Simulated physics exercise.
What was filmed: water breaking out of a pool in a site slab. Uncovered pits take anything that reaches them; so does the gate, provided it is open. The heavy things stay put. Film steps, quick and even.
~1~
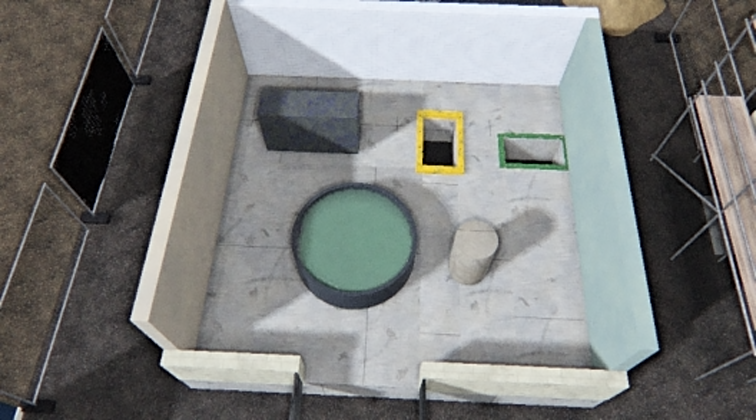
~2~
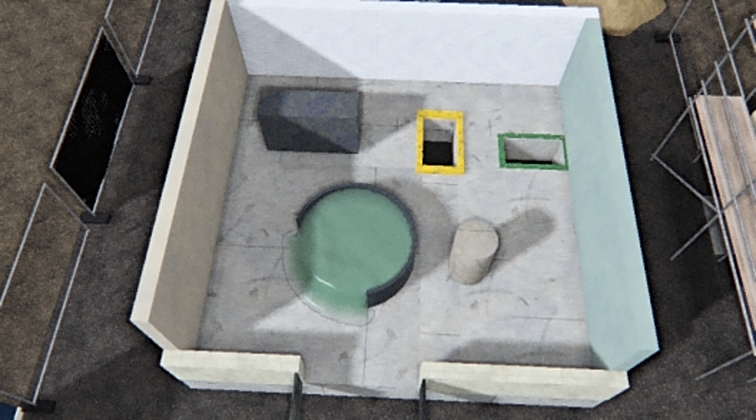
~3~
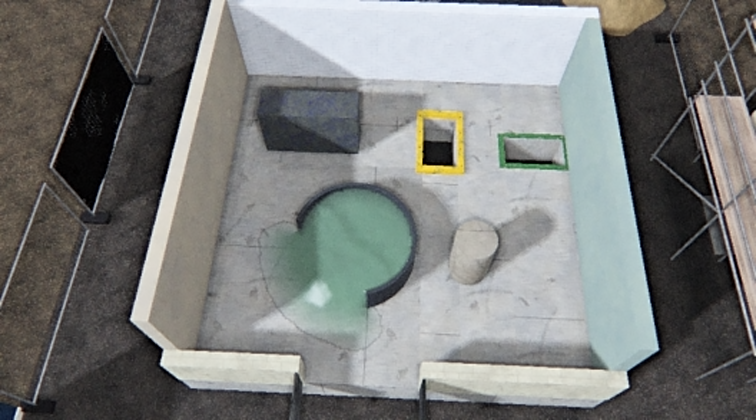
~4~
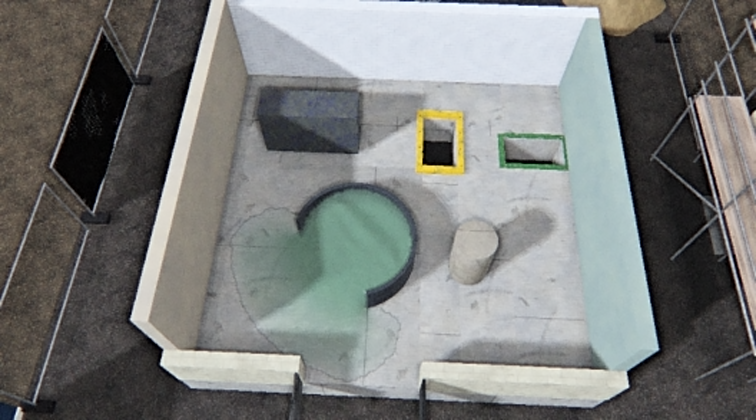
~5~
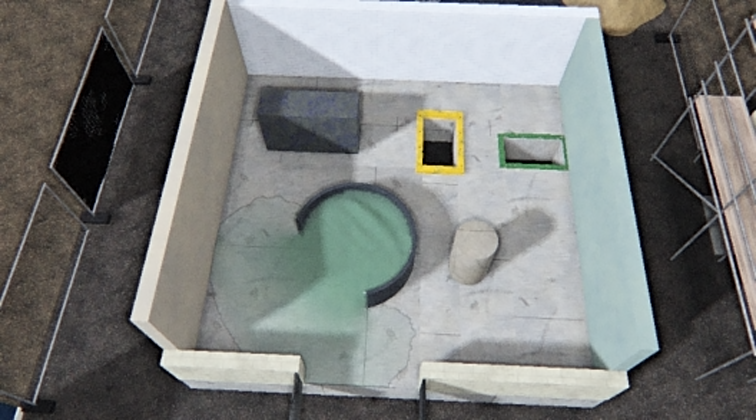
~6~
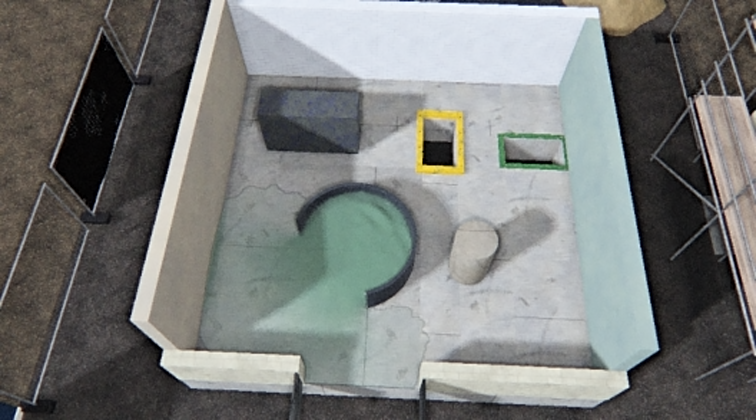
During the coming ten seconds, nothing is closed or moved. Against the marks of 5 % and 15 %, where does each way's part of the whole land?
The gate lands above 15 %; the yellow pit lands below 5 %; the green pit lands below 5 %.
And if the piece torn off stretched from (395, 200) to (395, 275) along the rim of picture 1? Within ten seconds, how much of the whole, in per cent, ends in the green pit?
Green 35 %.
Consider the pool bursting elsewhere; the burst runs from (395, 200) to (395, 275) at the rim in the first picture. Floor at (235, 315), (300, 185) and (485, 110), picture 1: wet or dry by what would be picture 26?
Unsoaked, then unsoaked, then soaked.
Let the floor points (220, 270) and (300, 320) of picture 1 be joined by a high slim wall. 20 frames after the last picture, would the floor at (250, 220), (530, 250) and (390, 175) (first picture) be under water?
Point by point: First swamped, next spared, last swamped.
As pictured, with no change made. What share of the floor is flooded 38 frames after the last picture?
My best guess is some 60 %.
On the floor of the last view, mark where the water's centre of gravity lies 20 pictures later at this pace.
My pick is pixel (289, 267).
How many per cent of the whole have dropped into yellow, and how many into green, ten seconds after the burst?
The first comes to roughly 0 percent, the second to roughly 0 percent.
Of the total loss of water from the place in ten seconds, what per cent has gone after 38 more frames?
It comes to around 75 per cent.
A moment on, water covers 20 % of the floor; the gate 7 %, the yellow pit 0 %, the green pit 0 %.
Next, water covers 25 % of the floor; the gate 13 %, the yellow pit 0 %, the green pit 0 %.
Then, water covers 35 % of the floor; the gate 19 %, the yellow pit 0 %, the green pit 0 %.
Later, water covers 60 % of the floor; the gate 30 %, the yellow pit 0 %, the green pit 0 %.
In the end, water covers 80 % of the floor; the gate 38 %, the yellow pit 0 %, the green pit 0 %.
